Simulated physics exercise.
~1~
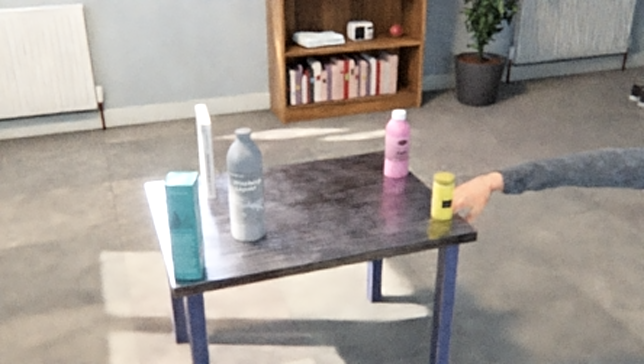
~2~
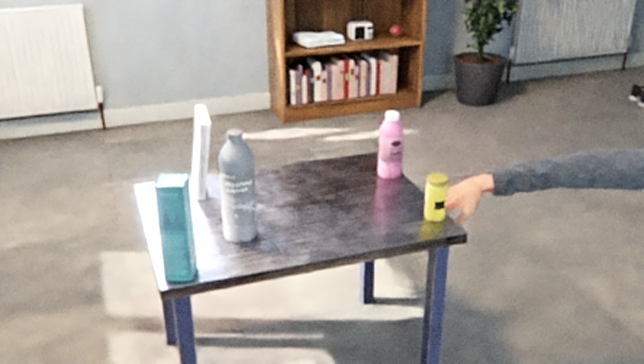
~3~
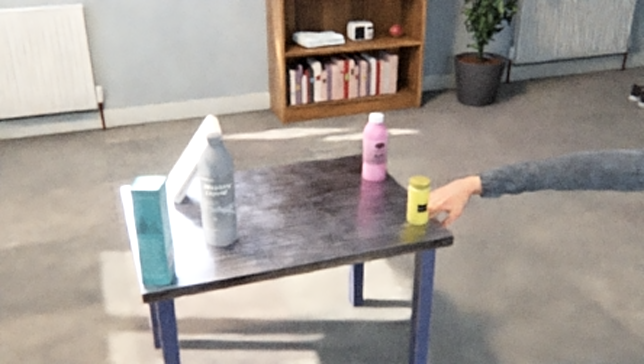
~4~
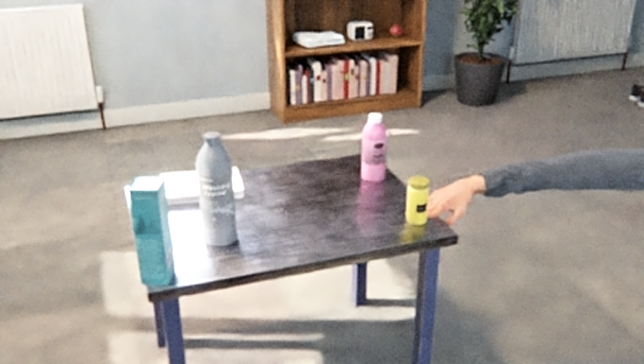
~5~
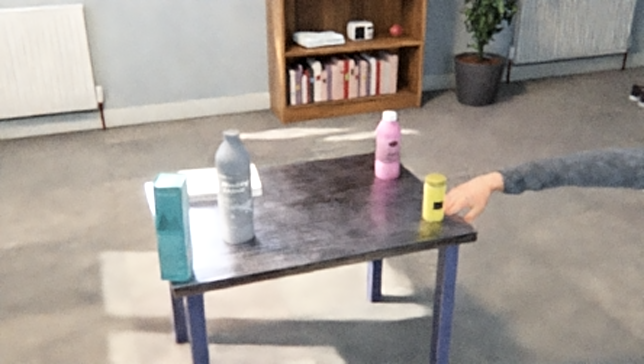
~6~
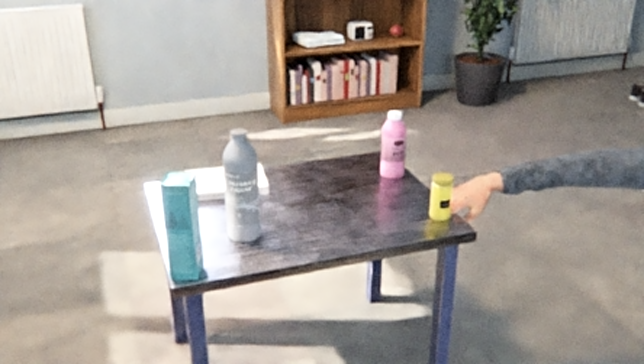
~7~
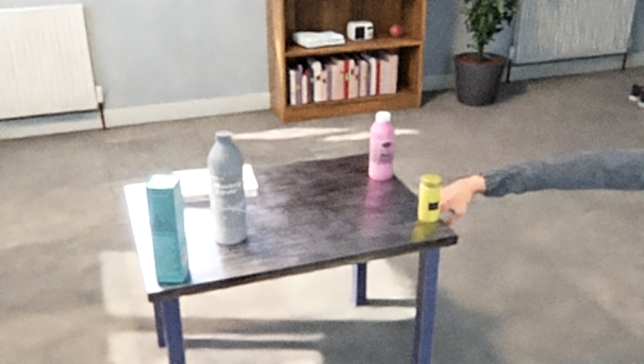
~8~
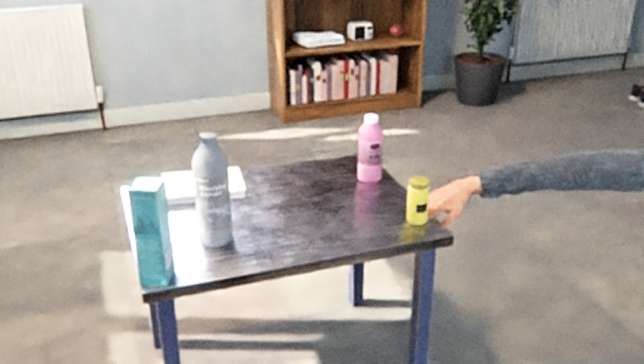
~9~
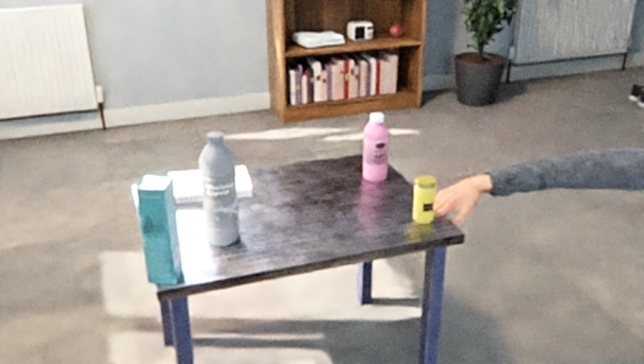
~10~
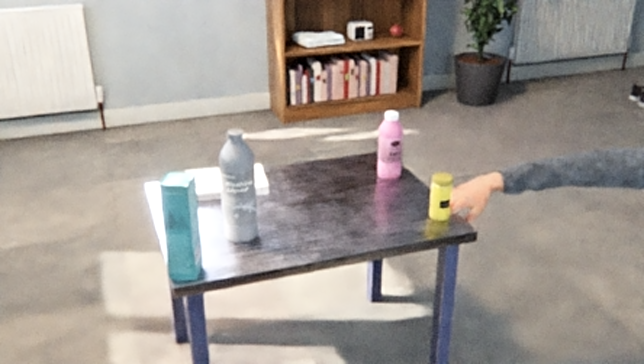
In a room, a hand shoving a small table left and back repeatedly, the white book toppling flat, the bottles staying upright.
